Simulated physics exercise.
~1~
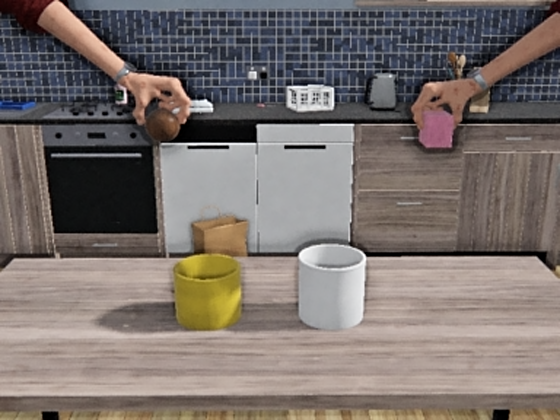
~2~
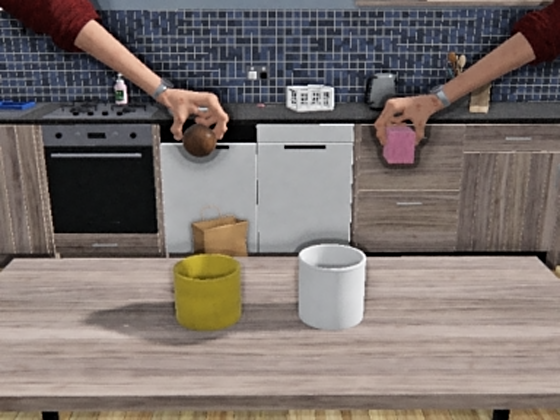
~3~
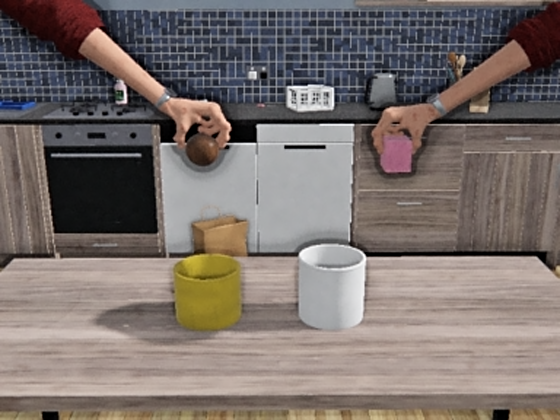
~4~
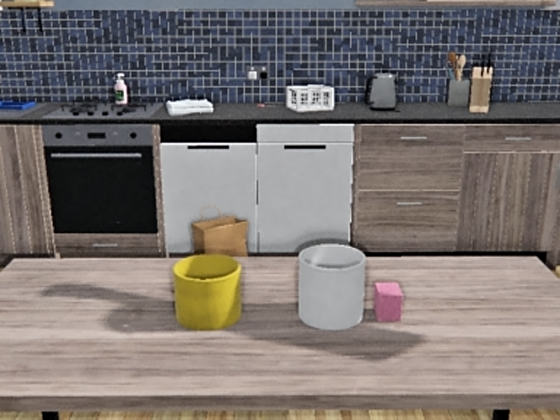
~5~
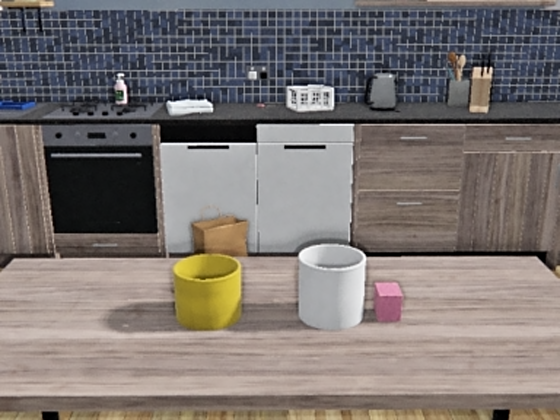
In a kitchen, two hands release a brown onion into the yellow bucket and a pink block beside the white one.
